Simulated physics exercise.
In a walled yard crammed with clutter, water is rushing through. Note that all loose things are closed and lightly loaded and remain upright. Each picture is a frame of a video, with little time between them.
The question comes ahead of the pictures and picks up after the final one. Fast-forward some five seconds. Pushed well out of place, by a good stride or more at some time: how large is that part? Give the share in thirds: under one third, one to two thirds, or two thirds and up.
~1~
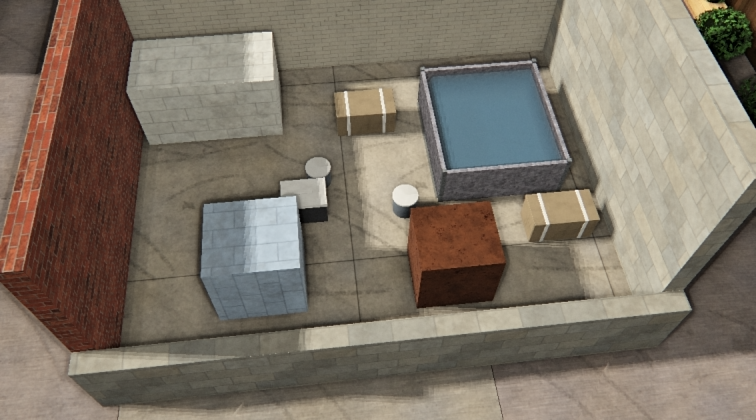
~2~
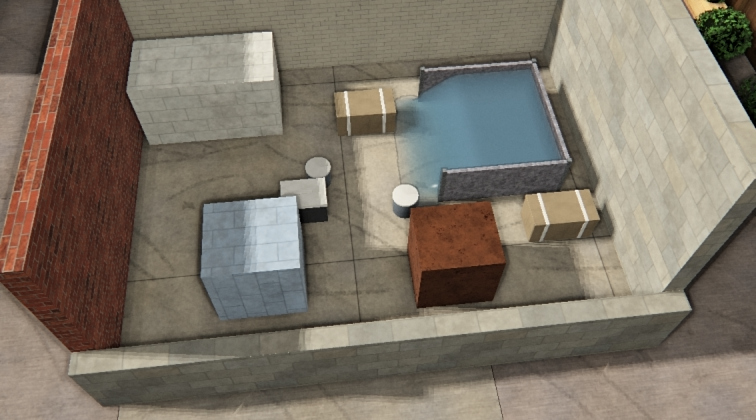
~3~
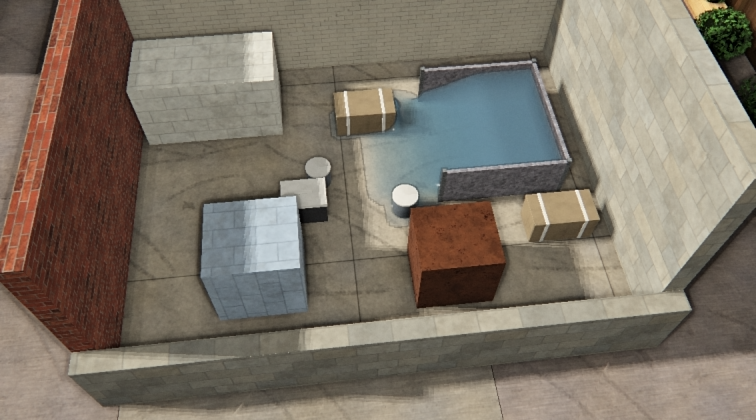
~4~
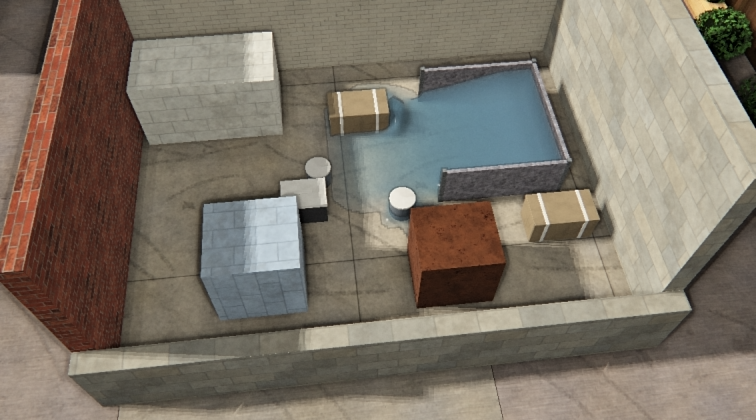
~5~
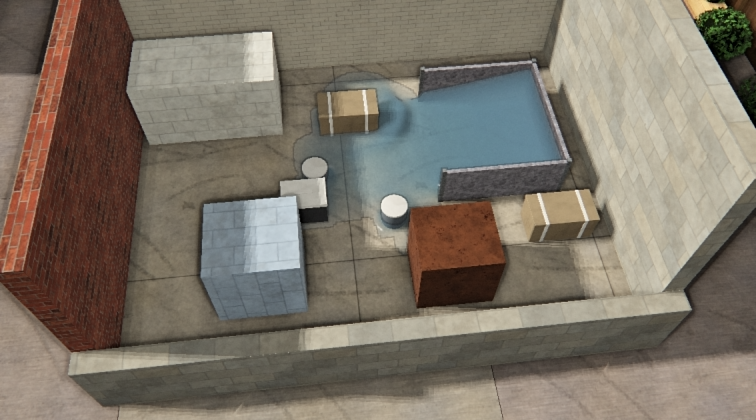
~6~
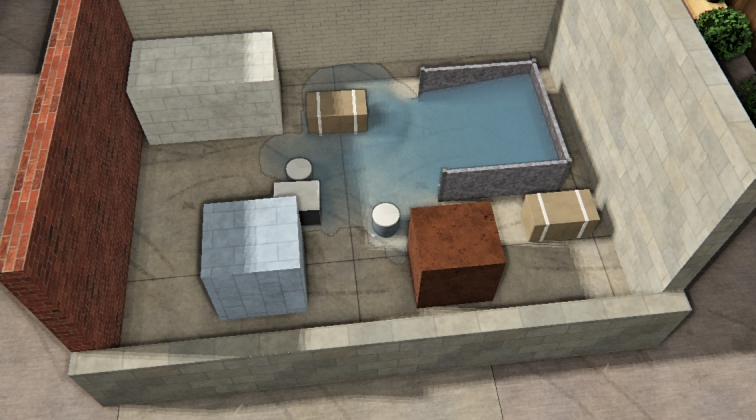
So the part that moves far is the two-thirds mark or beyond.
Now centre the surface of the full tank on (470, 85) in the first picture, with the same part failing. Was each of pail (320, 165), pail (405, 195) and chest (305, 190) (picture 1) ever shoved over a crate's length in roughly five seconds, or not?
The three, one by one: Past that mark, short of that and past that mark.
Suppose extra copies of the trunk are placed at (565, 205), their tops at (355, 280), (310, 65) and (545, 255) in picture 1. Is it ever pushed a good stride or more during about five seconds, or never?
Taking them one at a time: Remains close, then remains close, then remains close.
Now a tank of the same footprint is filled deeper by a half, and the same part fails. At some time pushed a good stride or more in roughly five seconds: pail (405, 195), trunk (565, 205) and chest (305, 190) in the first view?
Note, listed order: Covered it / didn't cover it / covered it.
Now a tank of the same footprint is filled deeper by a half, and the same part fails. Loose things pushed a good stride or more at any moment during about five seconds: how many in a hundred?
Something like 80 percent.
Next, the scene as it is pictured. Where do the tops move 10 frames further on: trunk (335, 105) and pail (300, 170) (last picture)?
Expect them at roughly (311, 99) and roughly (146, 191).
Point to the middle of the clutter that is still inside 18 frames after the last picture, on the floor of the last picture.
(325, 232).
A moment on, 4 of 5 are well off their spots; 0 afloat.
Next, 4 of 5 are well off their spots; 2 afloat.
Later, 4 of 5 are well off their spots; 2 afloat.
In the end, 4 of 5 are well off their spots, and 4 have been at some point; 3 afloat.
